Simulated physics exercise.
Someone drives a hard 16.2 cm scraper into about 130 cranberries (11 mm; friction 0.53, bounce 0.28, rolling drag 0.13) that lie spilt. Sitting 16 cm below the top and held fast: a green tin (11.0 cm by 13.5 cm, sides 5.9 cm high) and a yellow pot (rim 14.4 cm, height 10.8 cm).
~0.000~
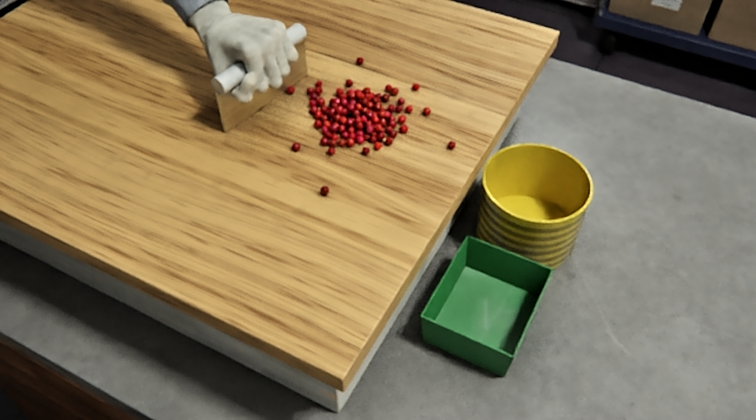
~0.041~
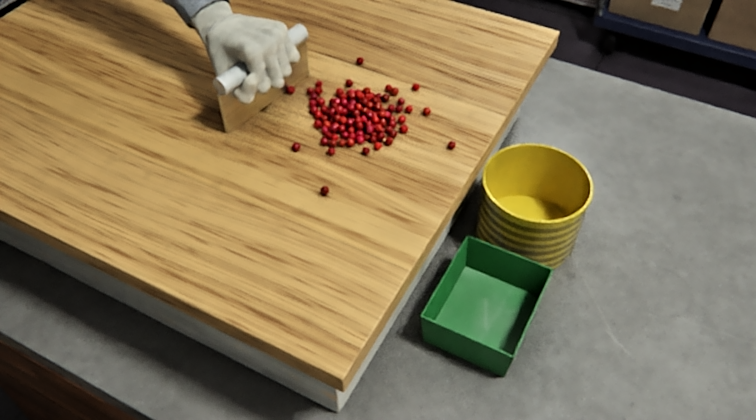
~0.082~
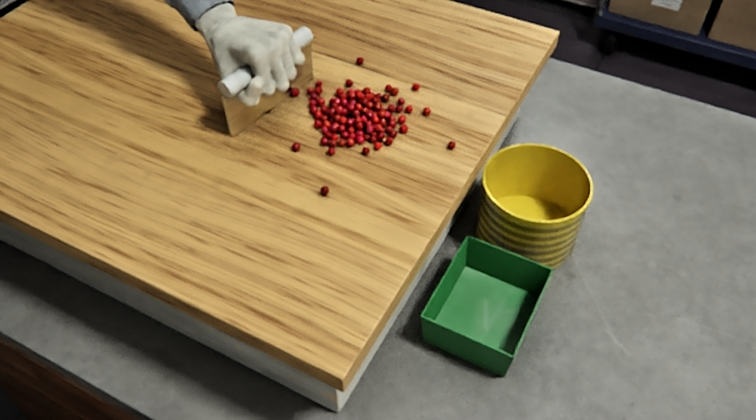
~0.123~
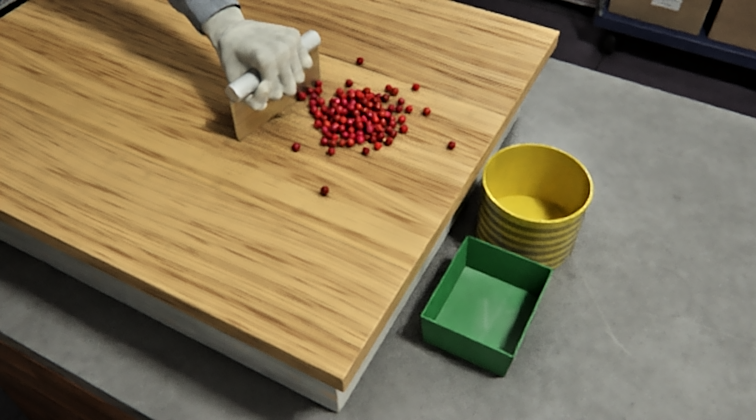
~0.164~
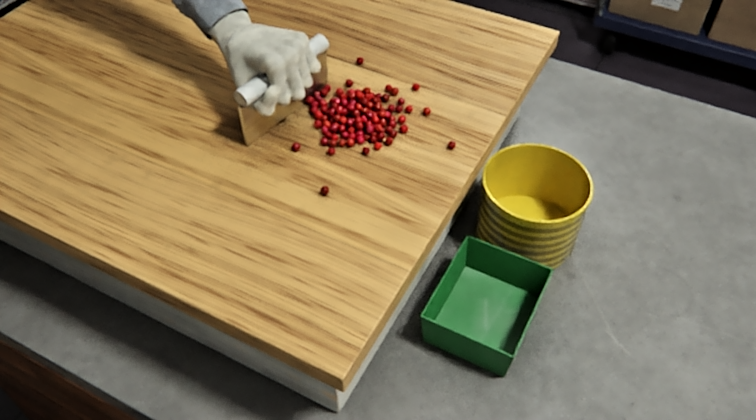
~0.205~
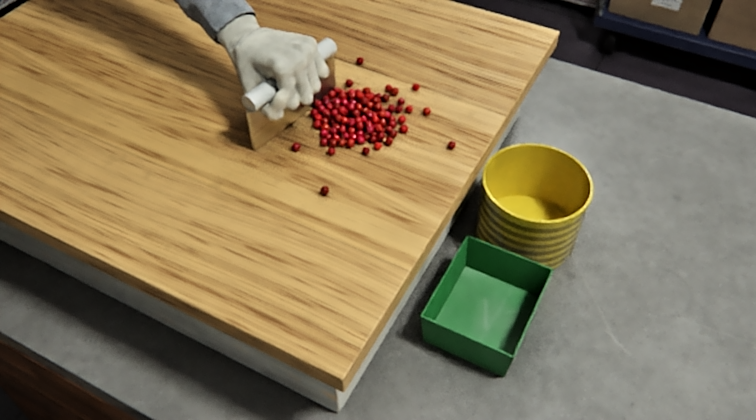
On a wooden board, a gloved hand pushes a scraper rightward into scattered red cranberries.
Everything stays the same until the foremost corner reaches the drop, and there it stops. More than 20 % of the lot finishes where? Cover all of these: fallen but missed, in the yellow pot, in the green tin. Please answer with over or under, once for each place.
Missed, under; yellow pot, under; green tin, over.
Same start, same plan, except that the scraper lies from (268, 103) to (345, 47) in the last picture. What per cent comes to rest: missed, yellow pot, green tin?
At rest, missed comes to 10, the yellow pot to 40, and the green tin to 0.
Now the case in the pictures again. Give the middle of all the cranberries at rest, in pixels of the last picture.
Centre at rest: Approx. (478, 262).
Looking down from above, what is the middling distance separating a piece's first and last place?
It comes to about 22 cm.
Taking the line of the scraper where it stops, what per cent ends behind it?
It comes to about 40 per cent.
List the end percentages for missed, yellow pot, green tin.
Result: Missed = 15; yellow pot = 5; green tin = 40.
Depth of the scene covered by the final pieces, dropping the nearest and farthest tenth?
I'd reckon some 20 centimetres.
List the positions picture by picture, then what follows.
In the first picture, scraper from (221, 100) to (302, 44); moved 0.0 cm; pieces shifted so far, 0; middle of the spill at (356, 114); green tin at (489, 292); yellow pot at (538, 181).
In the second picture, scraper from (222, 101) to (303, 45); moved 0.3 cm; pieces shifted so far, 0; middle of the spill at (356, 114).
In the third picture, scraper from (227, 103) to (308, 47); moved 1.2 cm; pieces shifted so far, 1; middle of the spill at (356, 114).
In the fourth picture, scraper from (235, 108) to (315, 51); moved 2.6 cm; pieces shifted so far, 1; middle of the spill at (356, 114).
In the fifth picture, scraper from (243, 113) to (323, 55); moved 4.0 cm; pieces shifted so far, 6; middle of the spill at (356, 114).
In the sixth picture, scraper from (251, 117) to (331, 59); moved 5.5 cm; pieces shifted so far, 19; middle of the spill at (356, 114); green tin at (489, 292); yellow pot at (538, 181). Its speed is about 0.35 m/s, heading 11 degrees towards the viewer.
Then, at 0.53 s, scraper 17 cm from its start, spill 17 cm wide; still on top 100 %.
Then, at 0.85 s, scraper 28 cm from its start, spill 21 cm wide; off the edge, not caught 10 %, still on top 90 %.
After 1.13 s, scraper 29 cm from its start, spill 22 cm wide; green tin 40 %, yellow pot 5 %, off the edge, not caught 15 %, still on top 40 %.
In the end, at 1.8 s, green tin 40 %, yellow pot 5 %, fallen but missed 15 %, still on top 40 %.
